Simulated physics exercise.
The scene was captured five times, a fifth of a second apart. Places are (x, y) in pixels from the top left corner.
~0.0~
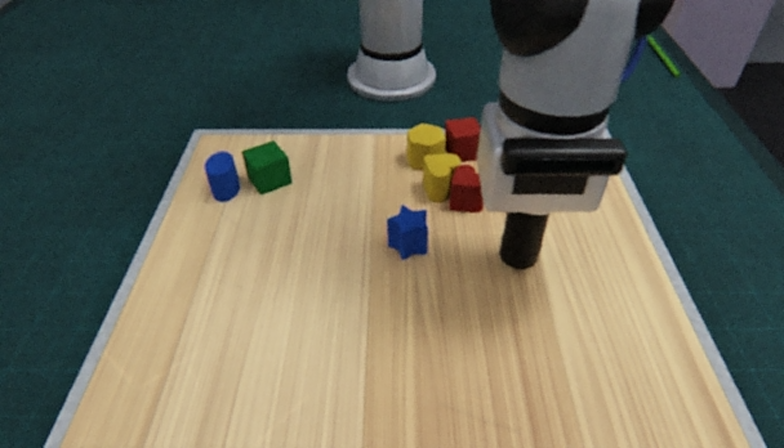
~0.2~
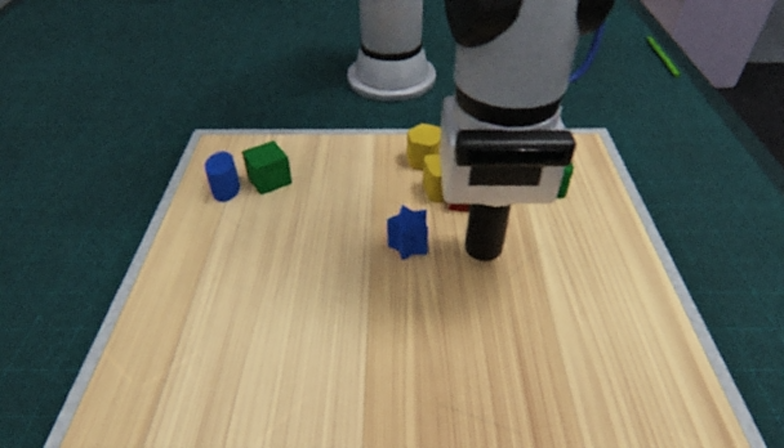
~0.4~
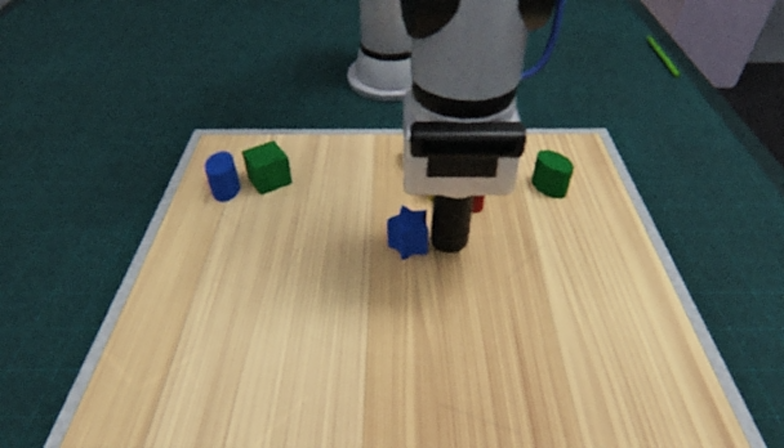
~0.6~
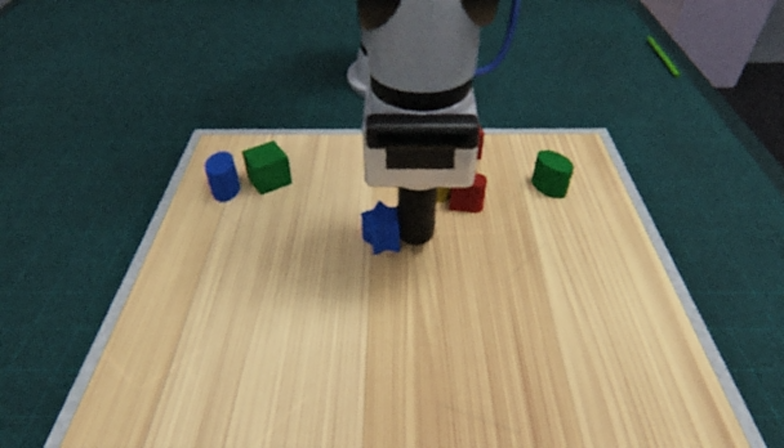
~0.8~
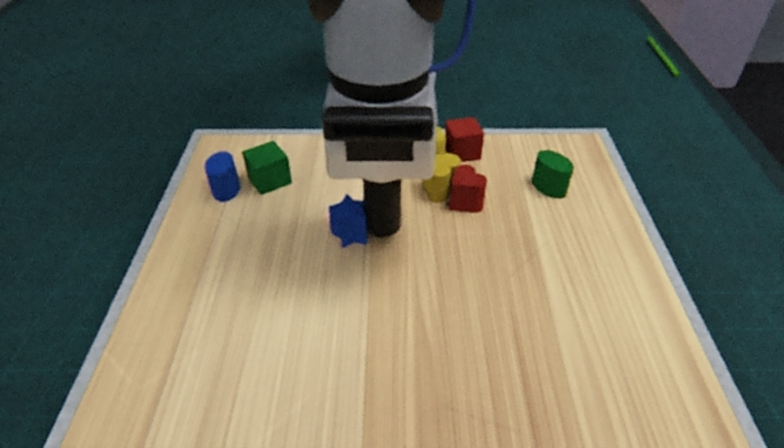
A robot arm with a black peg moved left across the wooden board until it met the blue star, then pushed the star a short way left while the other blocks stayed still.
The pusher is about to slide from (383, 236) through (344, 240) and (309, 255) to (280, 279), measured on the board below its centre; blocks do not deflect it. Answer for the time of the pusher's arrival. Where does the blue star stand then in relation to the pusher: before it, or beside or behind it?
No longer ahead of the pusher.
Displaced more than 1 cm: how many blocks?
Count: One.
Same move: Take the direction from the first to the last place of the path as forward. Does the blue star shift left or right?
Off to the right side.
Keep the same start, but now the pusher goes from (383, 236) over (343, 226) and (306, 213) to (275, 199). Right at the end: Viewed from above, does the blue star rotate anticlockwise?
Answer: Yes.
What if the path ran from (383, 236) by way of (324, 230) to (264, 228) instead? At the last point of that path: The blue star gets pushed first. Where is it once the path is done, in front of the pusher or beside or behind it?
It keeps leading.
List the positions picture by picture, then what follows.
Pusher's lower end at (518, 256); blue star at (410, 218), in the first frame.
Pusher at (483, 249); blocks still, in the second frame.
Pusher at (449, 241); blocks still, in the third frame.
Pusher at (416, 233); blue star at (383, 214), in the fourth frame.
Pusher at (383, 226); blue star at (350, 207), in the fifth frame.
The first path, step by step. One third of the way, pusher at (343, 230); blue star at (310, 207).
Two thirds of the way, pusher at (307, 245); blue star at (287, 209), turned 45° clockwise.
At the end, pusher at (277, 269); blue star at (287, 209), turned 50° clockwise.
